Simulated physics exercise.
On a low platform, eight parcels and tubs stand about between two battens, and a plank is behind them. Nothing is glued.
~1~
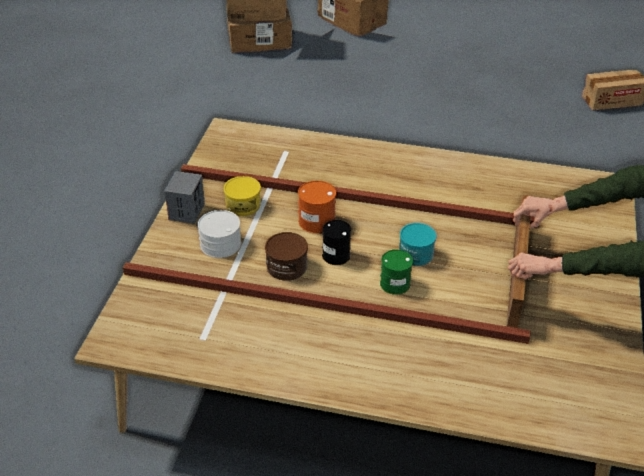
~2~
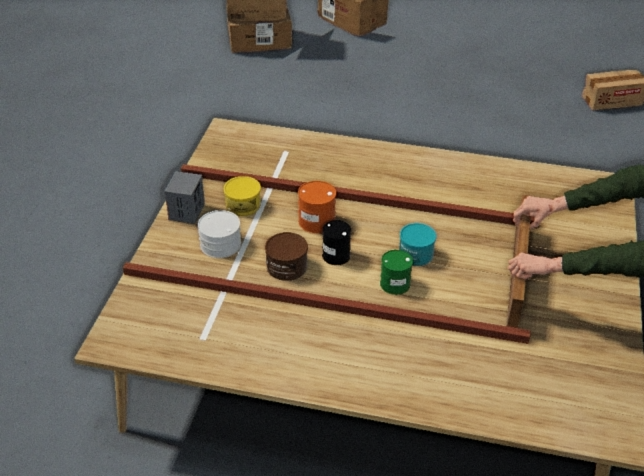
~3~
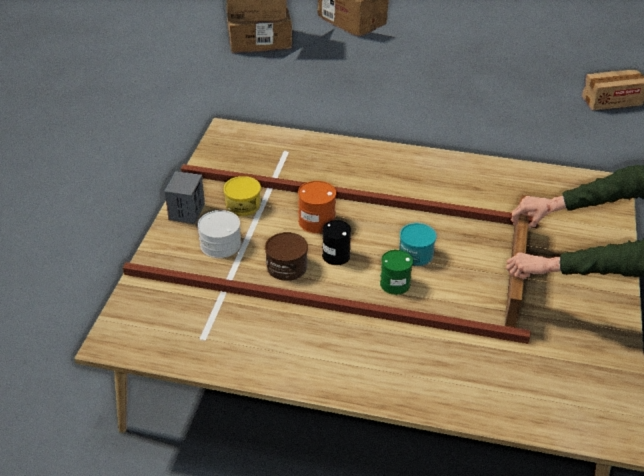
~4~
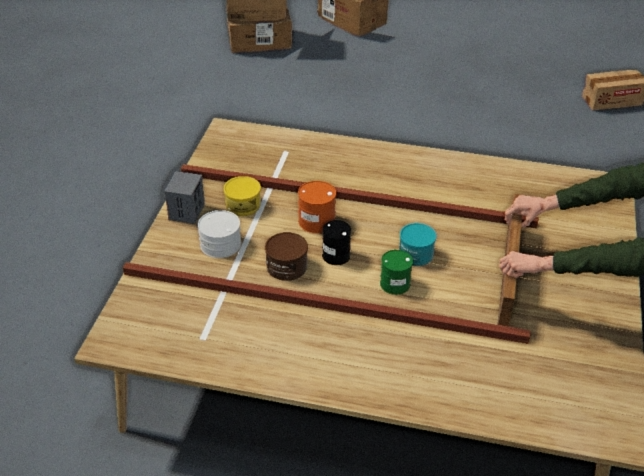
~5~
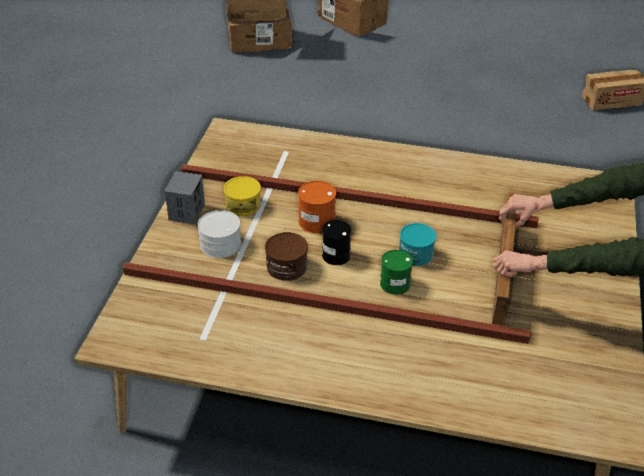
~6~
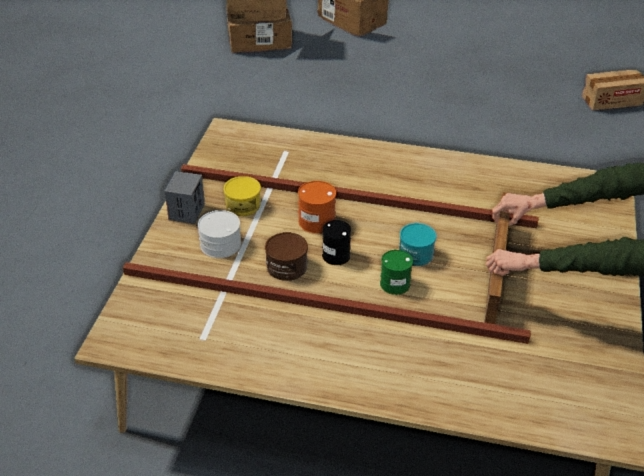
In this clip, eight containers, including a grey crate and coloured pails and canisters, stand still between two battens on a wooden platform while two hands at the right slide a plank slightly left toward them.
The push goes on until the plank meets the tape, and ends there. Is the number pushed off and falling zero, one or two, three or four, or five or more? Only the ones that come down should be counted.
The drop count fails to reach one.
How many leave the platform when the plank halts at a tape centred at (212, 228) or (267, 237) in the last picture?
The ground gets 1 in the first try and 0 in the second.
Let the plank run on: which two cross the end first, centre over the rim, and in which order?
That would be the grey crate, followed by the yellow pail.
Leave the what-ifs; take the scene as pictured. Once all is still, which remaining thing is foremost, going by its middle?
It would be the grey crate.
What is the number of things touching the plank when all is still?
At rest, 4 are in contact.
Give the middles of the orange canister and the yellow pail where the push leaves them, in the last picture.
Final centres, in order: Near (245, 187), near (209, 192).
Soon after, none off yet; grey crate at rest near (185, 198); white canister at rest near (220, 234); yellow pail at rest near (243, 196).
In the end, the number that fall off is zero.
